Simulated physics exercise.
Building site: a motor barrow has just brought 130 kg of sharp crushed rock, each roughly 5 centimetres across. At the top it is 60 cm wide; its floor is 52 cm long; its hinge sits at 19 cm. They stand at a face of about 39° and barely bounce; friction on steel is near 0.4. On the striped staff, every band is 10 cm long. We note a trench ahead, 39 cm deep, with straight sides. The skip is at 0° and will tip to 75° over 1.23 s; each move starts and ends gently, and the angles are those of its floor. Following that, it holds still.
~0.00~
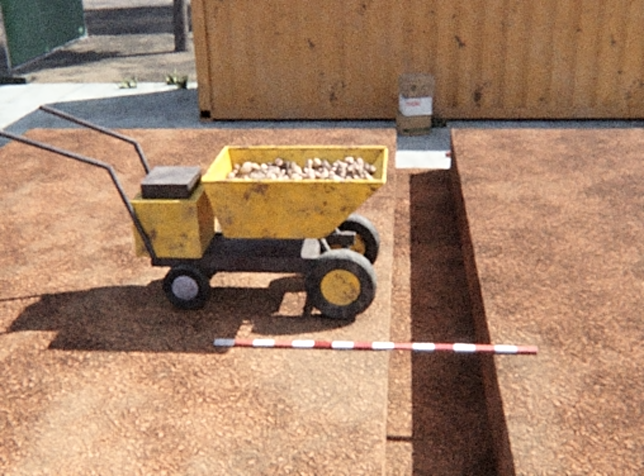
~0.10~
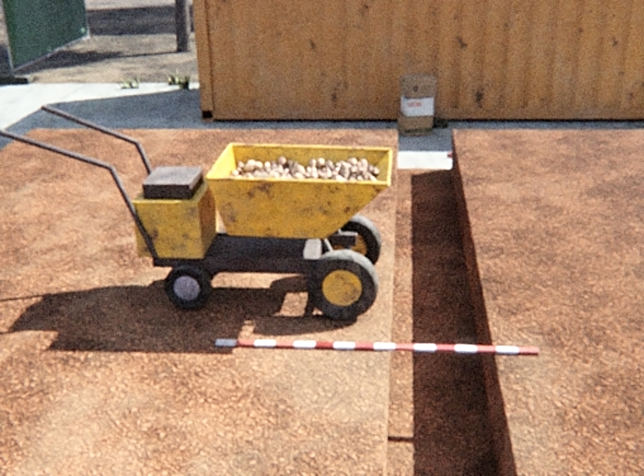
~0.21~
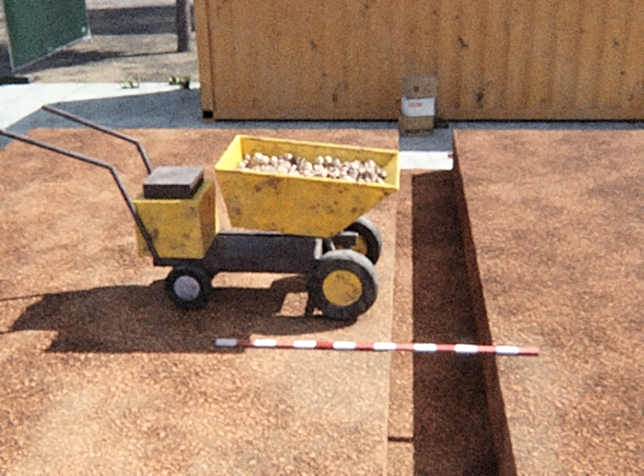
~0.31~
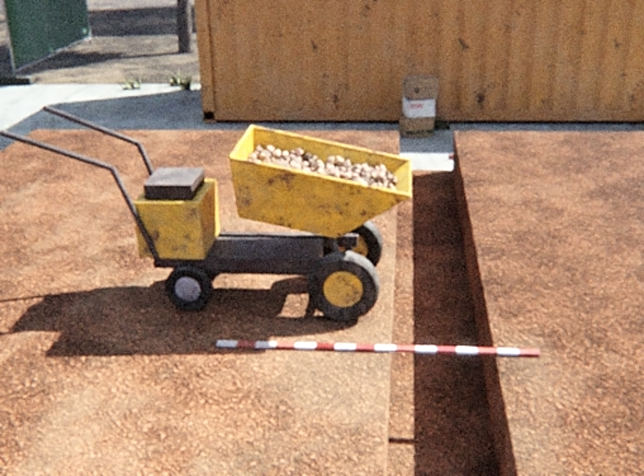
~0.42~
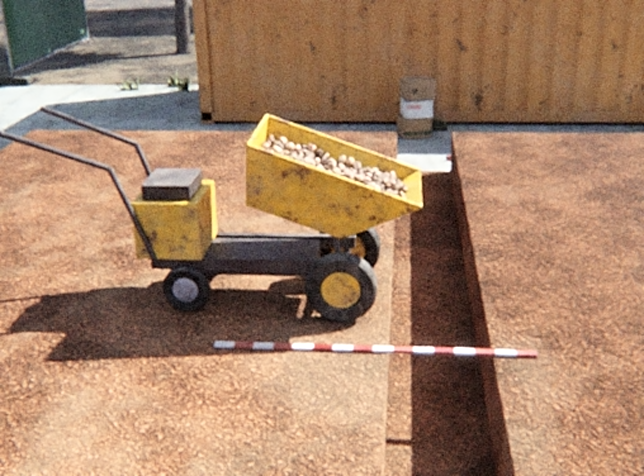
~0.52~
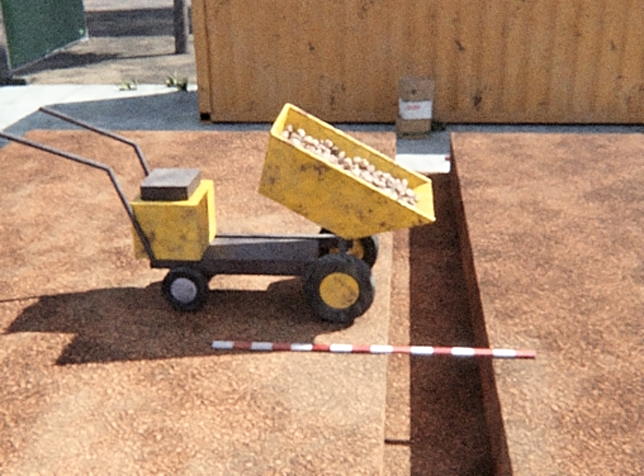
The yellow skip of a motor barrow, loaded with pale crushed stones, sits level beside a straight-sided trench, then begins to tilt gently. Its rear rises and its front lip swings out to the right over the trench, steepening steadily while the wheeled base stays still and the stones ride inside.
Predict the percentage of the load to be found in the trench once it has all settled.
Roughly 61 percent of the load ends up there.
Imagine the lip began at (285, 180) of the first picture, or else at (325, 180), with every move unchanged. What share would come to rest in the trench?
First spot about 85, second spot about 100 per cent.
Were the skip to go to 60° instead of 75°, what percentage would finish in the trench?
About 35 per cent would end up in the trench.
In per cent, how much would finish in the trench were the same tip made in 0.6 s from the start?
In that case some 40 per cent.
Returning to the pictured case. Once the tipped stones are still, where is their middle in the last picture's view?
Resting centre: About (472, 342).
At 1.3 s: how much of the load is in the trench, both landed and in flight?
20 per cent or so by then.
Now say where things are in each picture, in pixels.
The first frame shows lip at (384, 183), floor tilted 0°, highest stones at (334, 168).
The second frame shows lip at (389, 184), floor tilted 2°, highest stones at (315, 169); the stones move at 0.2 m/s on average.
In the third frame, the skip is at 6°, its lip at (397, 188); the top of the load is at (269, 165); the stones move at 0.5 m/s on average.
The fourth frame shows lip at (410, 196), floor tilted 12°, highest stones at (266, 156); the stones move at 0.6 m/s on average.
The fifth frame shows lip at (421, 207), floor tilted 20°, highest stones at (277, 146); the stones move at 0.8 m/s on average.
The sixth frame shows lip at (433, 221), floor tilted 29°, highest stones at (291, 138); the stones move at 0.9 m/s on average.
After 0.9 s the floor is at 63°; 100 % in the skip; the foremost stones are at (456, 259).
After 1.3 s the floor is at 75°; 62 % in the skip, 19 % in the trench, 19 % past the trench; the foremost stones are at (542, 307).
After 1.7 s the floor is at 75°; 22 % in the skip, 36 % in the trench, 42 % past the trench; the foremost stones are at (613, 316).
After 3.6 s the floor is at 75°; 0 % in the skip, 61 % in the trench, 39 % past the trench; the foremost stones are at (622, 290).
